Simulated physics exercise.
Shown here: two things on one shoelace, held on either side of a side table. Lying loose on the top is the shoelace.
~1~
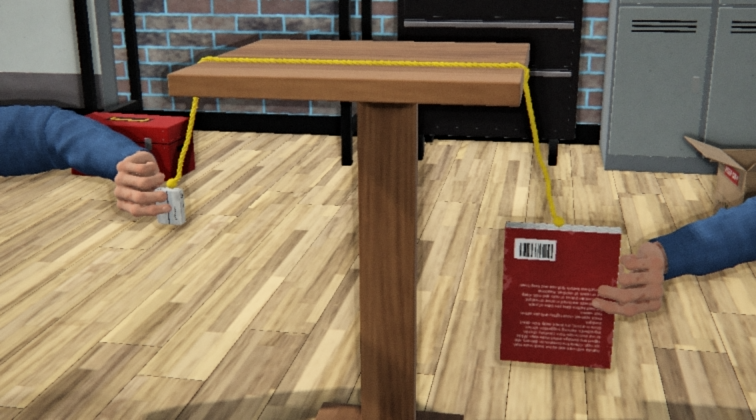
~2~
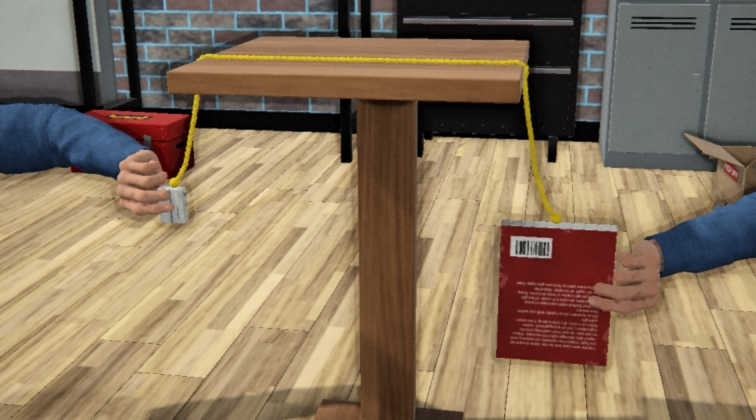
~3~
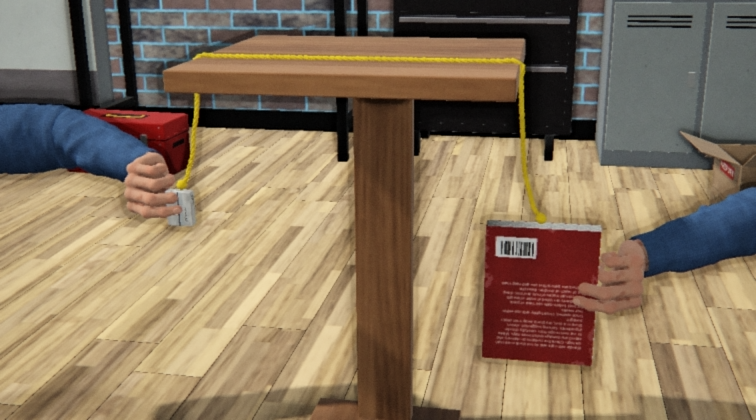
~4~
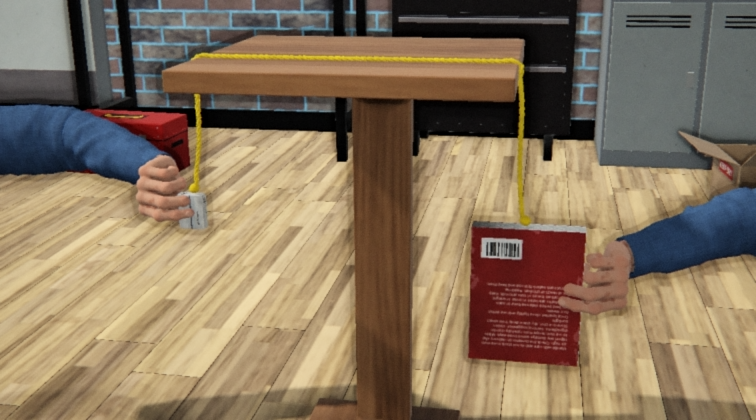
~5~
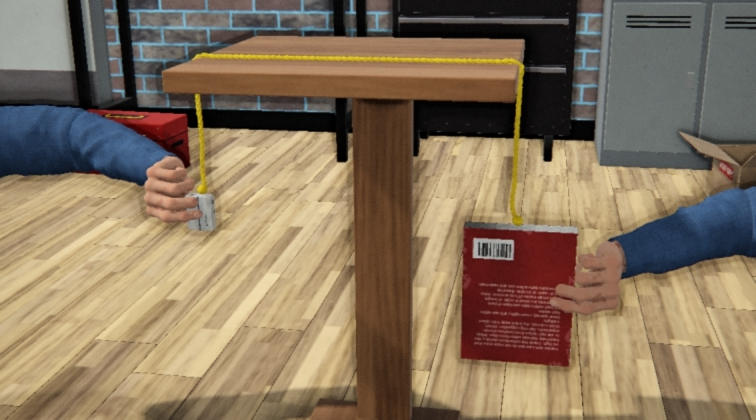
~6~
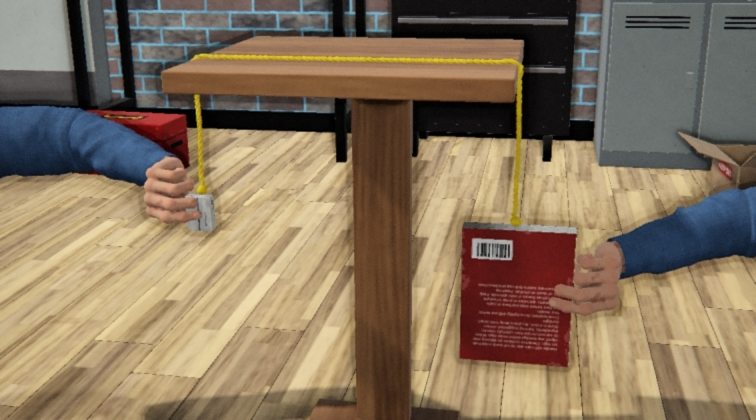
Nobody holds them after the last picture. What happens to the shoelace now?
The shoelace moves off to the right.
Then, 0.68 s after the last picture, left matchbox pulled up onto the top; right book down on the floor.
Then, 1.18 s after the last picture, left matchbox down on the floor; right book down on the floor.
At rest, left matchbox down on the floor; right book down on the floor. The shoelace runs down on the right.
